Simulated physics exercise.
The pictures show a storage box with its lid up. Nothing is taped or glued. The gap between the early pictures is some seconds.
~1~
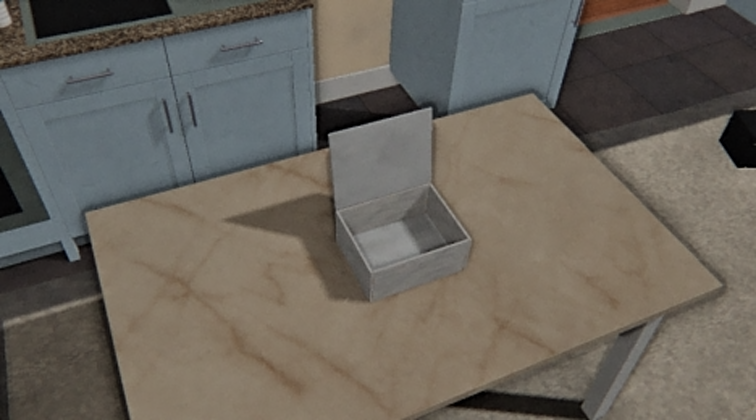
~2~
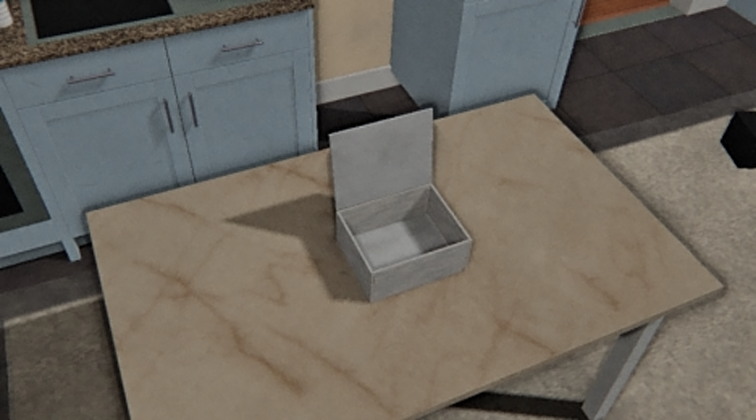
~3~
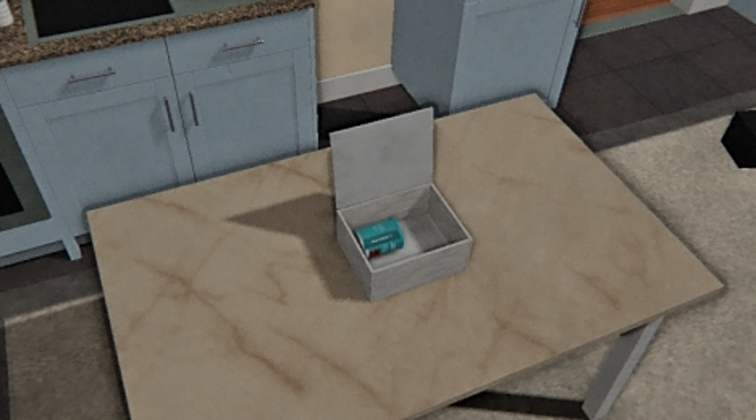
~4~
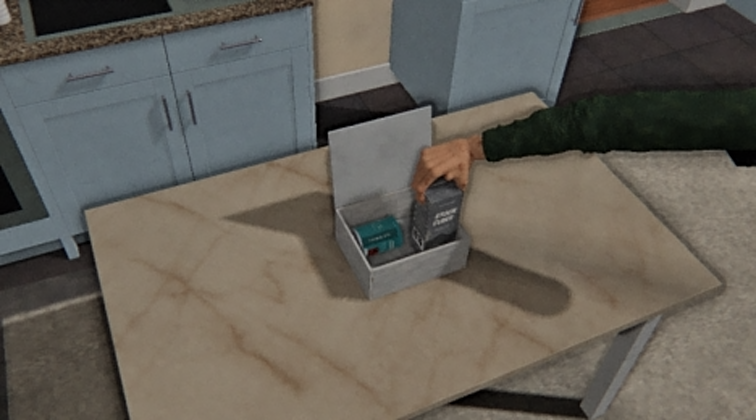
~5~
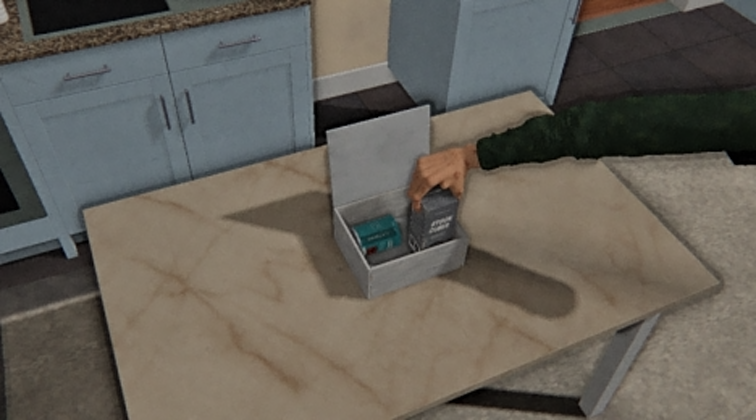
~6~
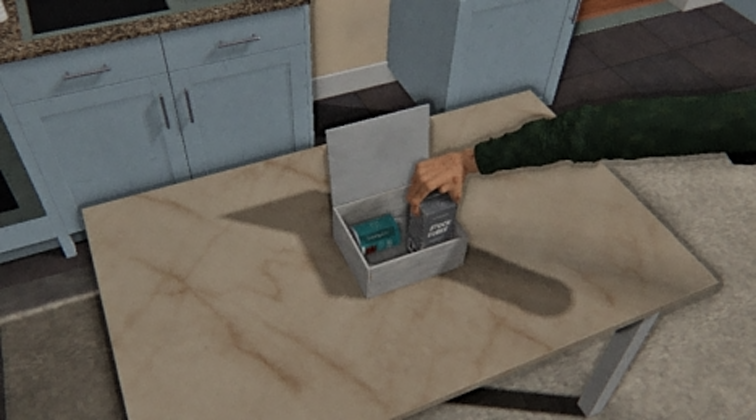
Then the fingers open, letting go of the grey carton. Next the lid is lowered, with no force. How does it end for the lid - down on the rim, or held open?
For the lid it ends held open.
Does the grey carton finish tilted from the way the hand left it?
As it turns out, it keeps its original angle.
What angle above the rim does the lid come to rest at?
Roughly 40°.
Then, 1.20 s on from there, lid starting down.
Then, 1.50 s on from there, lid 69° above the rim.
Then, 1.70 s on from there, lid 47° above the rim.
In the end, lid 40° above the rim; both unmoved. At the end, from the last picture's camera, grey carton near (431, 229).
